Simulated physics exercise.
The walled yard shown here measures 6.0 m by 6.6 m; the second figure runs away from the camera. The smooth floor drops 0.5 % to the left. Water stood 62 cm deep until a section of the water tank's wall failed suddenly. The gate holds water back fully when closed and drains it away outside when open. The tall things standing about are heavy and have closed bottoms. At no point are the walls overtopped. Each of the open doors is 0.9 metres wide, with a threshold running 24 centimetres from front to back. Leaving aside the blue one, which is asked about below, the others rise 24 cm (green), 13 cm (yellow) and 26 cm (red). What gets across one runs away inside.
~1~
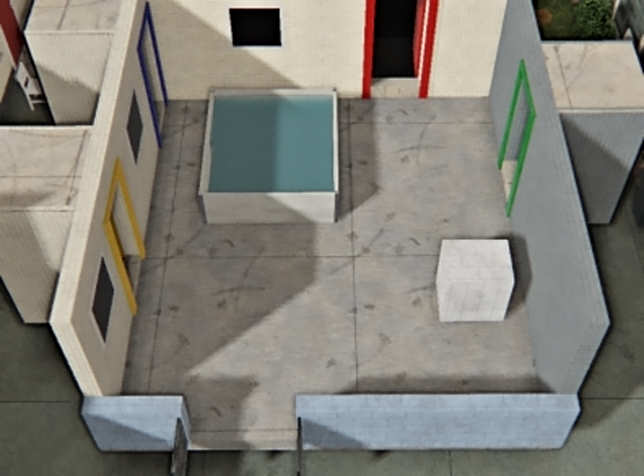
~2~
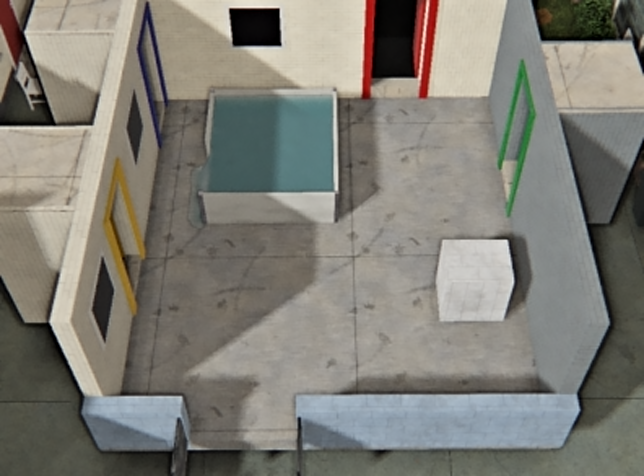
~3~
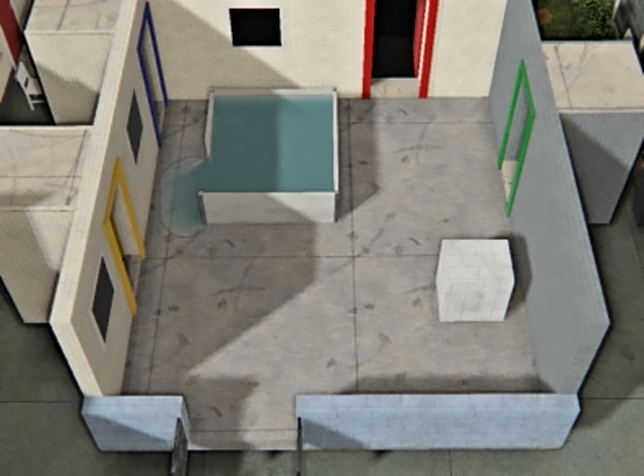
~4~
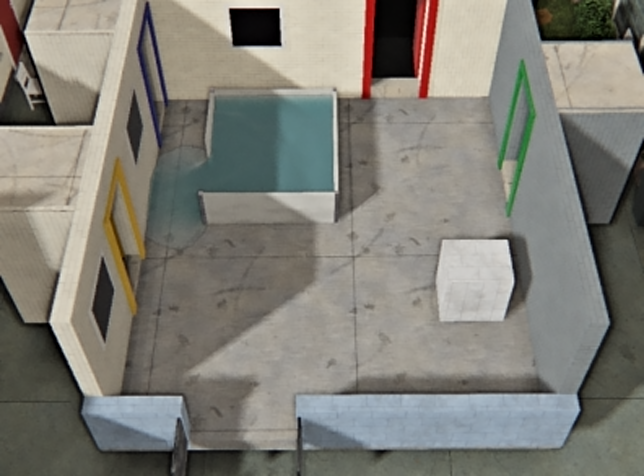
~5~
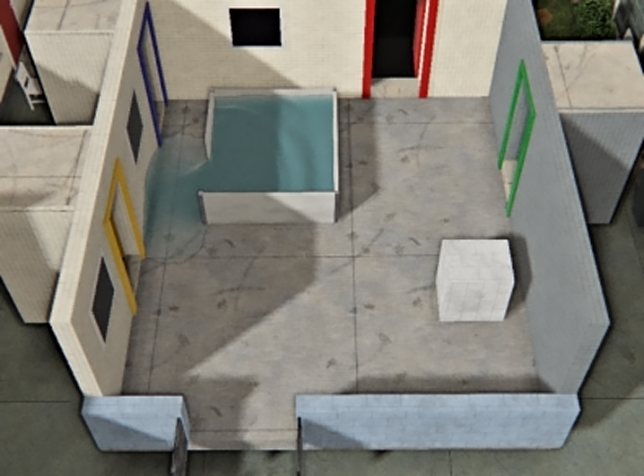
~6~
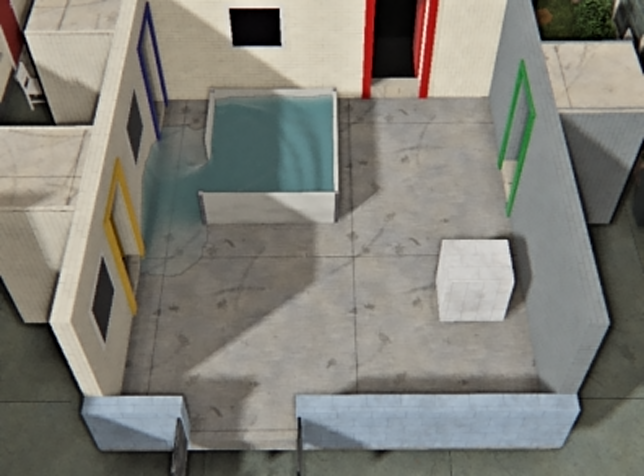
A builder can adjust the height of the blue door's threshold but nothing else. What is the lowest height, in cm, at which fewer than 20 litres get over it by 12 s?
24 cm.
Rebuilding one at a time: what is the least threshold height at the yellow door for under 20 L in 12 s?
For yellow, a step near 11.0 cm.
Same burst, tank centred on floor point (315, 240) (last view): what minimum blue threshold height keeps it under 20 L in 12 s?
Then it needs to be around 9.0 cm high.
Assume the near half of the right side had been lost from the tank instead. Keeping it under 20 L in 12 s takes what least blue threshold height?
Then 12.5 cm.
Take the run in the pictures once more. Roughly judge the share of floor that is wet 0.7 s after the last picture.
15 %.
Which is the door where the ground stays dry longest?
Door: Green.
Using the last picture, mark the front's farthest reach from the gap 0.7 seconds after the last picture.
The farthest wet point sits near (127, 357) in the last view.
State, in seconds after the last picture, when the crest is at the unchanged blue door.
It peaks at about 3.0 s.
Then, 0.7 s after the last picture water covers 15 % of the floor, deepest (52 cm) near (161, 207); 11 cm at the blue door, 0 litres in over its 16 cm threshold.
Then, 2.3 s after the last picture water covers 40 % of the floor, deepest (34 cm) near (166, 110); 19 cm at the blue door, 14 litres in over its 16 cm threshold.
Then, 11.3 s after the last picture water covers 95 % of the floor, deepest (12 cm) near (167, 103); 9 cm at the blue door, 76 litres in over its 16 cm threshold.
At the blue door as built, the water peaked near 23 cm, 3.1 s after the last picture.
Run again over the same 12 s with other heights there, 34 litres in over 21 cm, 7 litres over 28 cm. The limit of 20 litres is kept from about 24 cm up.
